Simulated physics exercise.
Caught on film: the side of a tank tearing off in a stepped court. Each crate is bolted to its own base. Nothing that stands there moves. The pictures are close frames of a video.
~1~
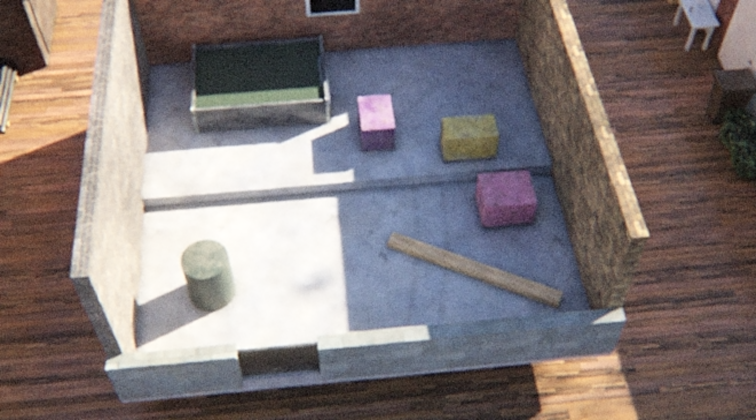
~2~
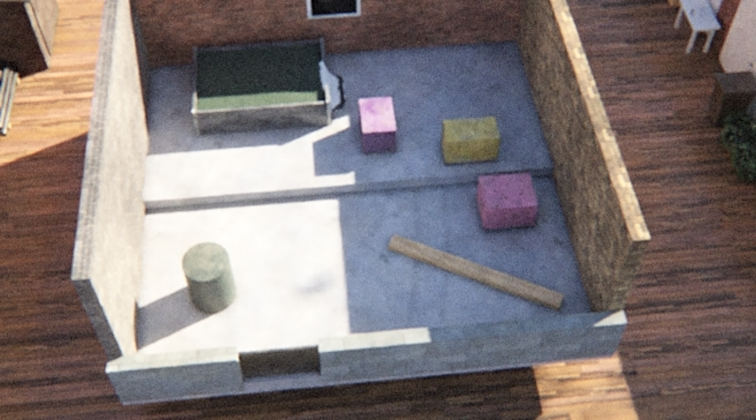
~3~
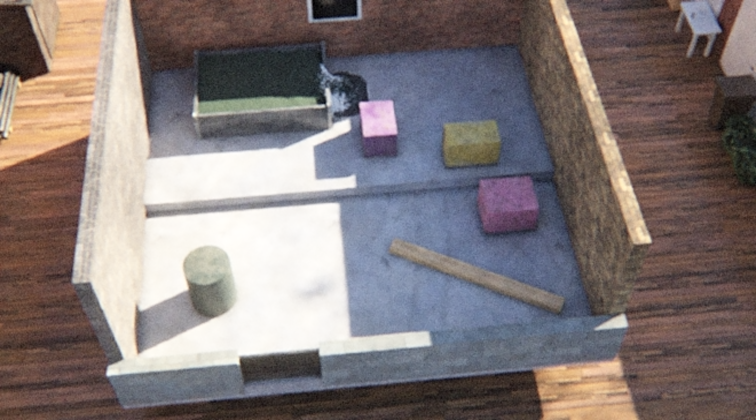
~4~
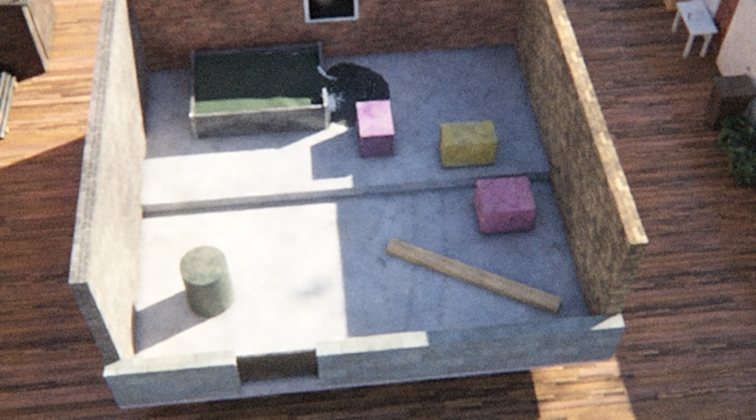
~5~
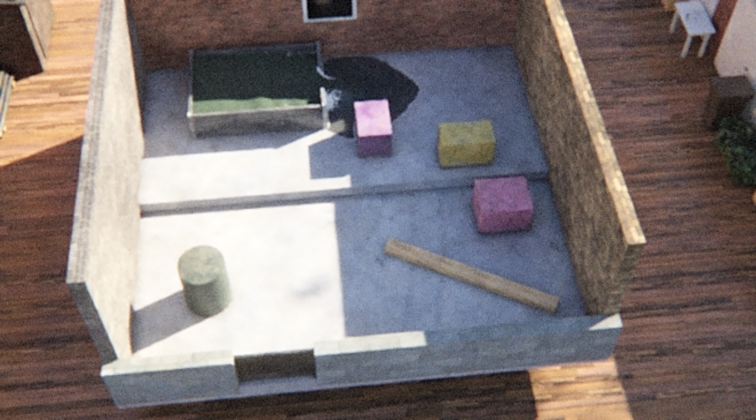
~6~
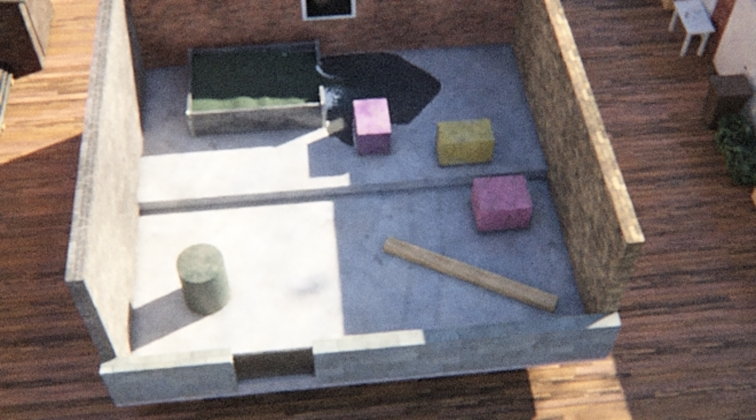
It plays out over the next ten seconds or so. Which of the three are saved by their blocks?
The pink crate is wetted; the yellow crate is wetted; the purple crate is wetted.
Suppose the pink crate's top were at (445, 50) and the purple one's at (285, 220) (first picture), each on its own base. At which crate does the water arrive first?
The pink-painted one.
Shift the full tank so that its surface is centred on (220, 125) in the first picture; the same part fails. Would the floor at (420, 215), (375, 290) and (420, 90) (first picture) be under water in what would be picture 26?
One after the other: Wet, covered, covered.
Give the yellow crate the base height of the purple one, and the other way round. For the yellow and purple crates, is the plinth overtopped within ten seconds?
My reading: The yellow crate is topped; the purple crate gets wet.
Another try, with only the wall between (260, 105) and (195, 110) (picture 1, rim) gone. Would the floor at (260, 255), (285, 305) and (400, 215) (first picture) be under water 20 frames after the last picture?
In that order: Flooded, covered, not flooded.
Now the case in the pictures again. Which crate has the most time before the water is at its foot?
It is the one in pink.
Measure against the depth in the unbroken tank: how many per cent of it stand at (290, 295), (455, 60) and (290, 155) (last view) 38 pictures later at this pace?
In turn 0, 25 and 0 in a hundred.
A moment on, water covers 20 % of the floor; the pink crate not reached, the yellow crate not reached, the purple crate water round its plinth.
Next, water covers 20 % of the floor; the pink crate not reached, the yellow crate water round its plinth, the purple crate water round its plinth.
Then, water covers 25 % of the floor; the pink crate water round its plinth, the yellow crate water round its plinth, the purple crate water round its plinth.
Later, water covers 40 % of the floor; the pink crate water round its plinth, the yellow crate water round its plinth, the purple crate water round its plinth.
In the end, water covers 70 % of the floor; the pink crate was topped, the yellow crate was topped, the purple crate was topped.
